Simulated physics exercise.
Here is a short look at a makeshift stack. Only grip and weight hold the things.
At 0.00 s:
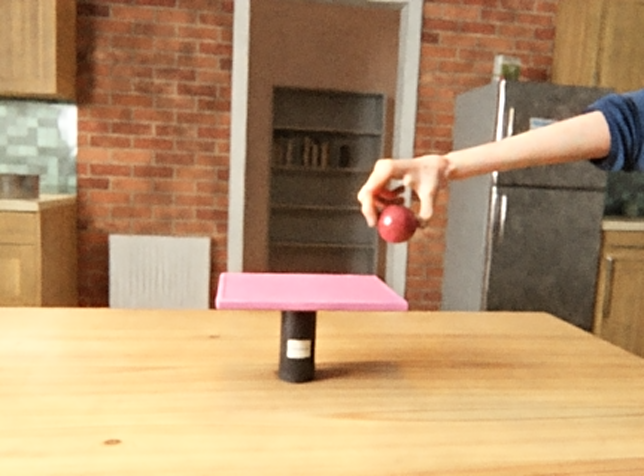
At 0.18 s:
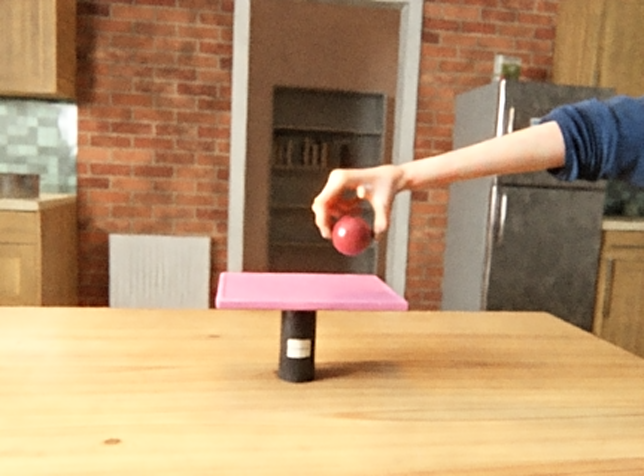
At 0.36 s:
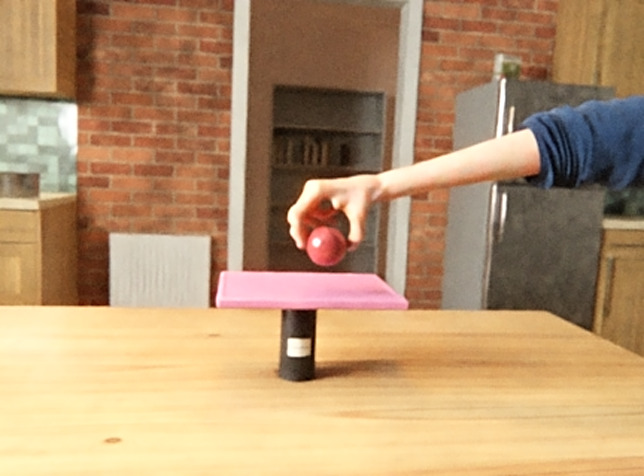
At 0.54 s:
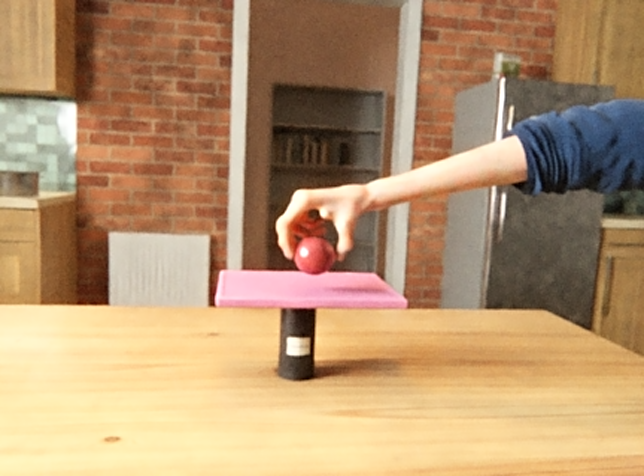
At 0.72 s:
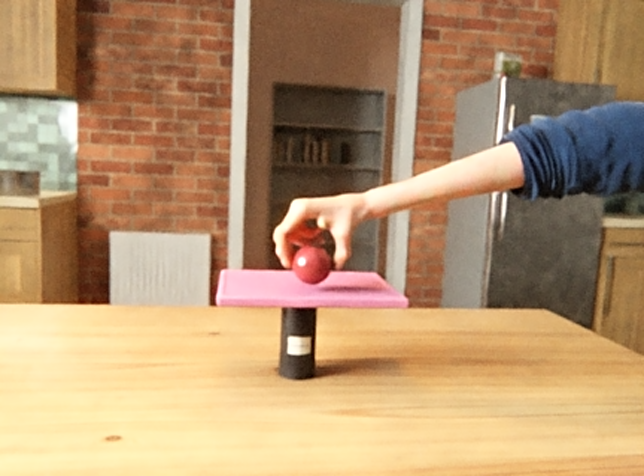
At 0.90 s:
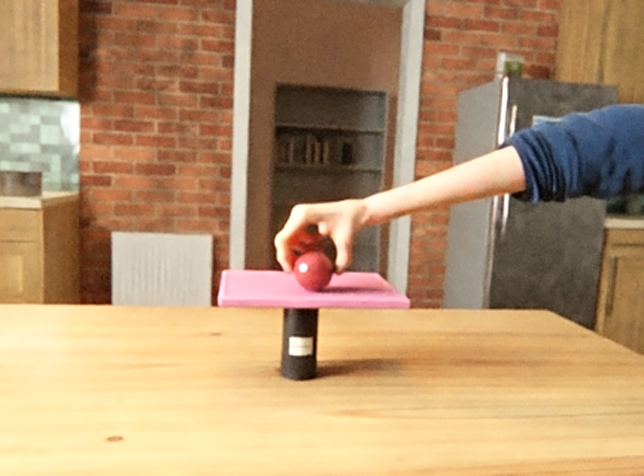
A hand holding a small red tomato moved in from the right and lowered it onto a pink board on top of a black jar, keeping its fingers around it.
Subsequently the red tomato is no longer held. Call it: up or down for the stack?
Up - it stays standing.
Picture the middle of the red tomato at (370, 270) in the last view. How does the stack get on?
After that, it tumbles down.
After 1.20 s, no change.
After 1.60 s, red tomato resting near (314, 271).
In the end (2.0 s), all 3 unmoved. At the end, from the last picture's camera, red tomato near (314, 271). The stack holds.
